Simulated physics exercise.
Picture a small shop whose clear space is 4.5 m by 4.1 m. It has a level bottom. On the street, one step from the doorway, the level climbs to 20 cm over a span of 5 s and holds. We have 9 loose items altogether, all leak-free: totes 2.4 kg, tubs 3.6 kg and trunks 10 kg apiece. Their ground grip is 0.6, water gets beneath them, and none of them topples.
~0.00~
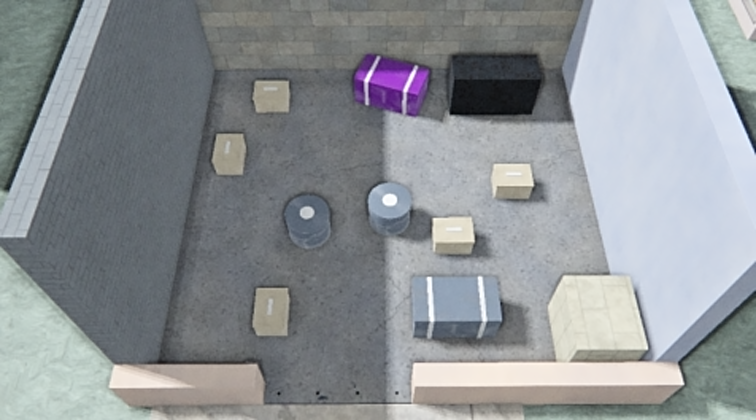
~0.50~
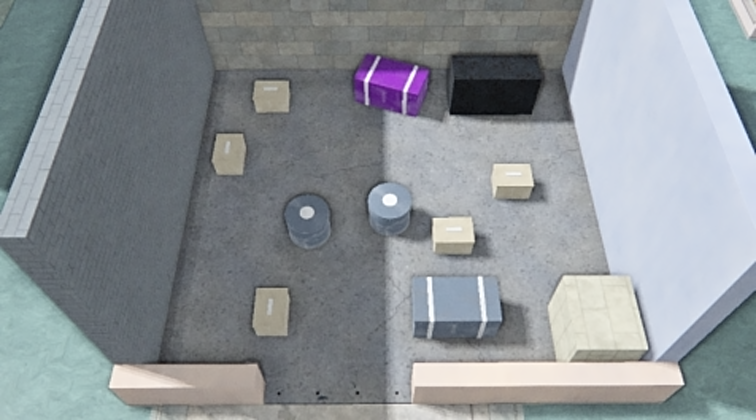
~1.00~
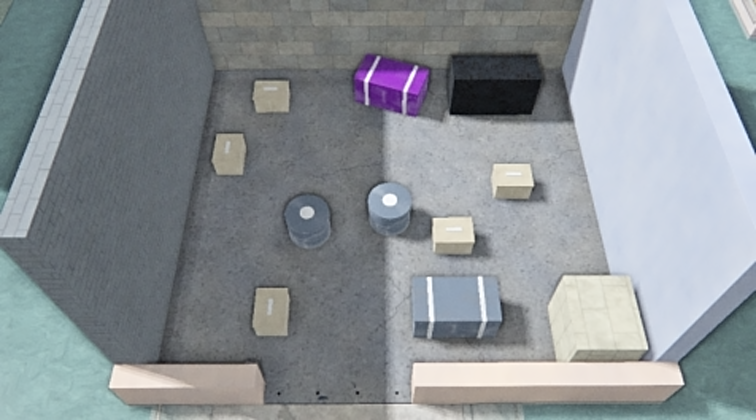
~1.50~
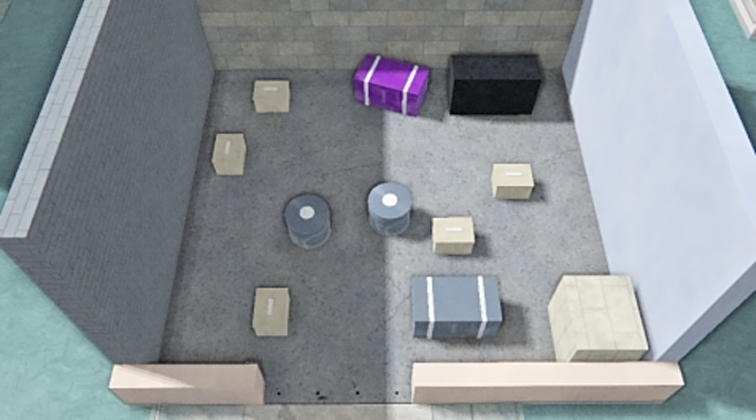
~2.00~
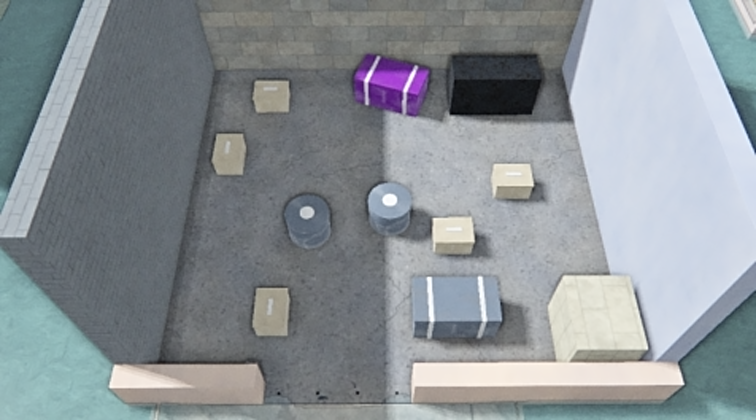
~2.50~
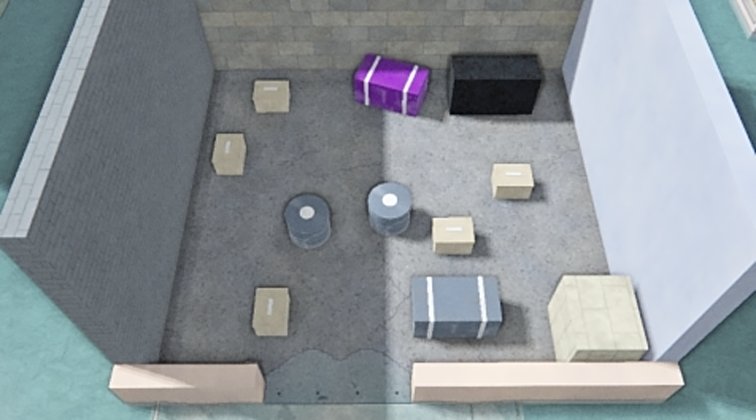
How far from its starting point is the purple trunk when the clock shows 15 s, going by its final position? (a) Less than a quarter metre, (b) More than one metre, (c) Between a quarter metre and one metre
Between a quarter metre and one metre (c).
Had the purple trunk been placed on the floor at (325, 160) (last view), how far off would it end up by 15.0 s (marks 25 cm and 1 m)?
Looks like it is swept a long way.
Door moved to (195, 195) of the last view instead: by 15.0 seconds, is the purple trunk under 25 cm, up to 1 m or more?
The purple trunk ends up a great distance away.
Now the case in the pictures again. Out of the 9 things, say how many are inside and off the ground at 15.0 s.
At that moment 9.
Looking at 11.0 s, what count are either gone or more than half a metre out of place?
6.
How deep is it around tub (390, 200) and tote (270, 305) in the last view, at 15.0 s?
Depths: Near 7 cm, then near 7 cm.
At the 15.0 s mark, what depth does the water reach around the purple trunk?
14 cm, roughly.
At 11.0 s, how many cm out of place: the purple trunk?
About 40 cm by then.
After 3.5 s the purple trunk is near (392, 74), 0.0 m from its start, aground; 0 afloat.
After 6.8 s the purple trunk is near (396, 63), 0.2 m from its start, aground; 4 afloat.
After 11.0 s the purple trunk is near (416, 54), 0.4 m from its start, afloat; 8 afloat.
After 15.0 s the purple trunk is near (417, 50), 0.4 m from its start, afloat; 9 afloat.
